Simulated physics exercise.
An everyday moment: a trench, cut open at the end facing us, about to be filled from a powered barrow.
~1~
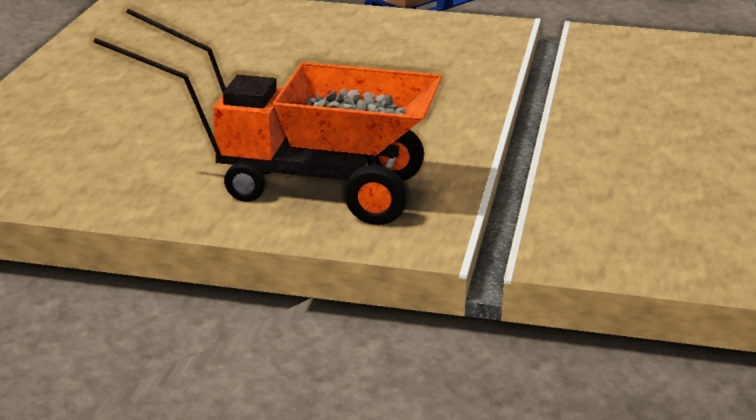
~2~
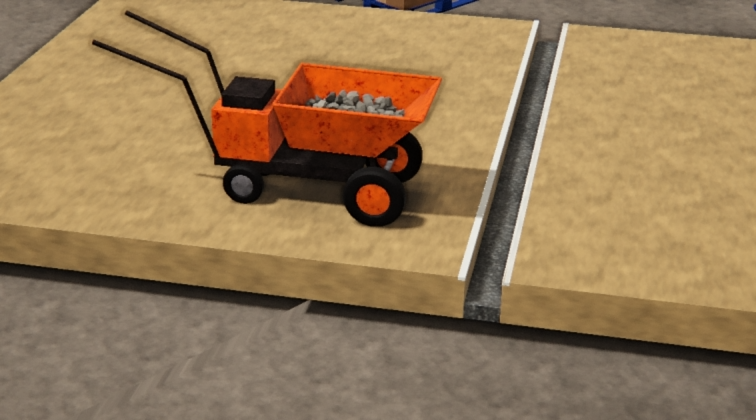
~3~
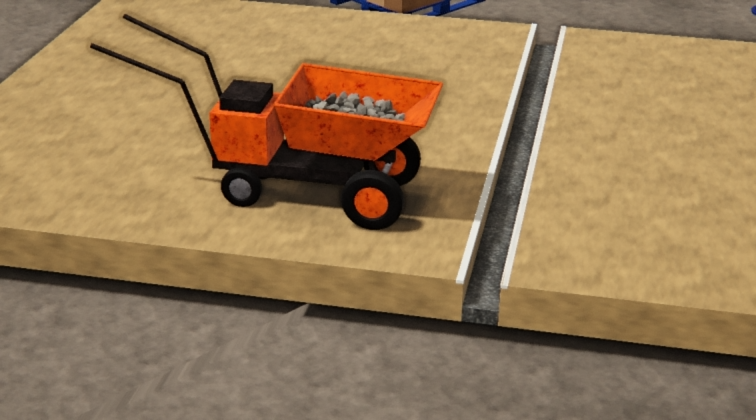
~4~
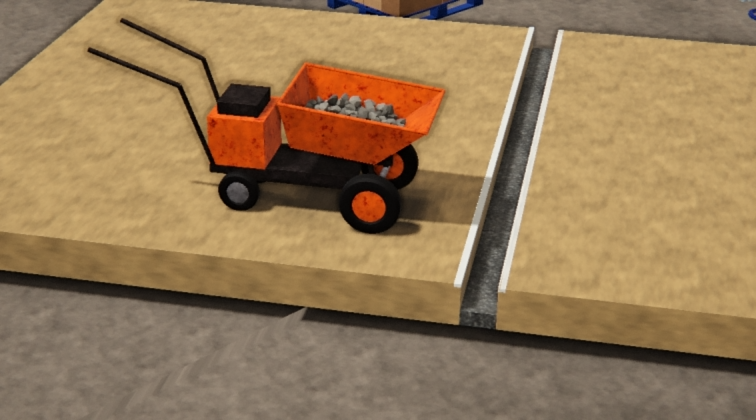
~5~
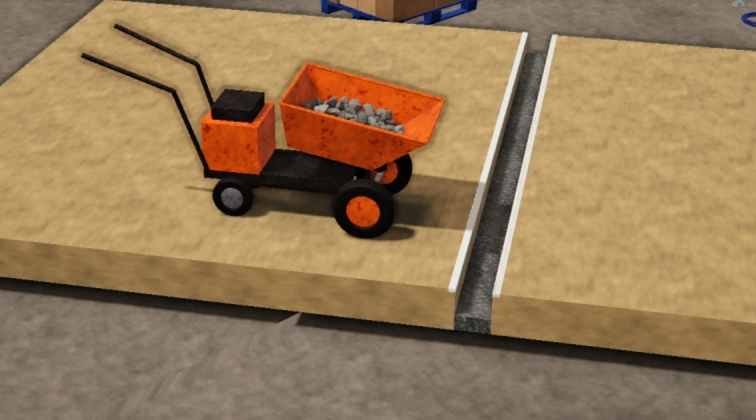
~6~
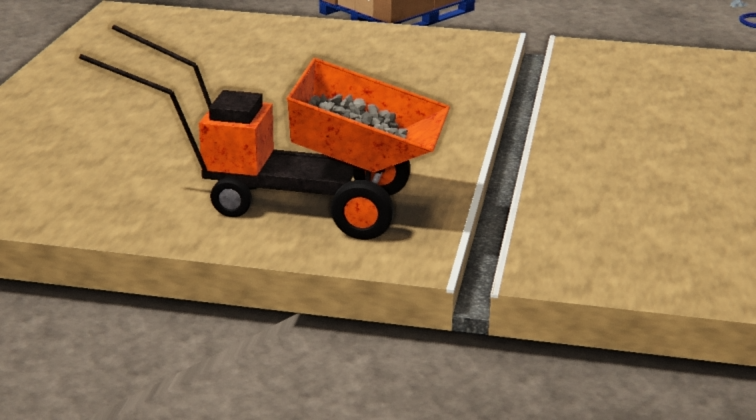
The video shows an orange powered barrow loaded with grey broken stones standing on a tan slab left of a narrow, white-edged trench, as its skip gradually tilts forward to the right and the view shifts slightly.
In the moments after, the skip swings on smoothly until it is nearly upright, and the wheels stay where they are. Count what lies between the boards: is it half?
It catches over half.
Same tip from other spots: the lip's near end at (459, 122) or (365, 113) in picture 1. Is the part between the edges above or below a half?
First below a half, then not half.
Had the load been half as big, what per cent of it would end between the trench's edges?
Roughly 90 in a hundred.
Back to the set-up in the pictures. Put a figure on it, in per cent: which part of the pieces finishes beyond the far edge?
About 0 per cent.
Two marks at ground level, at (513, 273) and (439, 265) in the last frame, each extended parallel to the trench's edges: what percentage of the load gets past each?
In turn 0 and 80 in a hundred.
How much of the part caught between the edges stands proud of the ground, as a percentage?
It comes to 10 per cent or so.
Soon after the last picture, skip tipped steeply; all in the skip.
A little later, skip tipped right over; about a third in the skip; a stray few short of the trench; about two thirds in or heaped over the trench; a stray few beyond it.
Later still, skip tipped right over; about a quarter in the skip; most in or heaped over the trench; a stray few beyond it.
At rest, skip tipped right over; about a quarter in the skip; most in or heaped over the trench; a stray few beyond it.
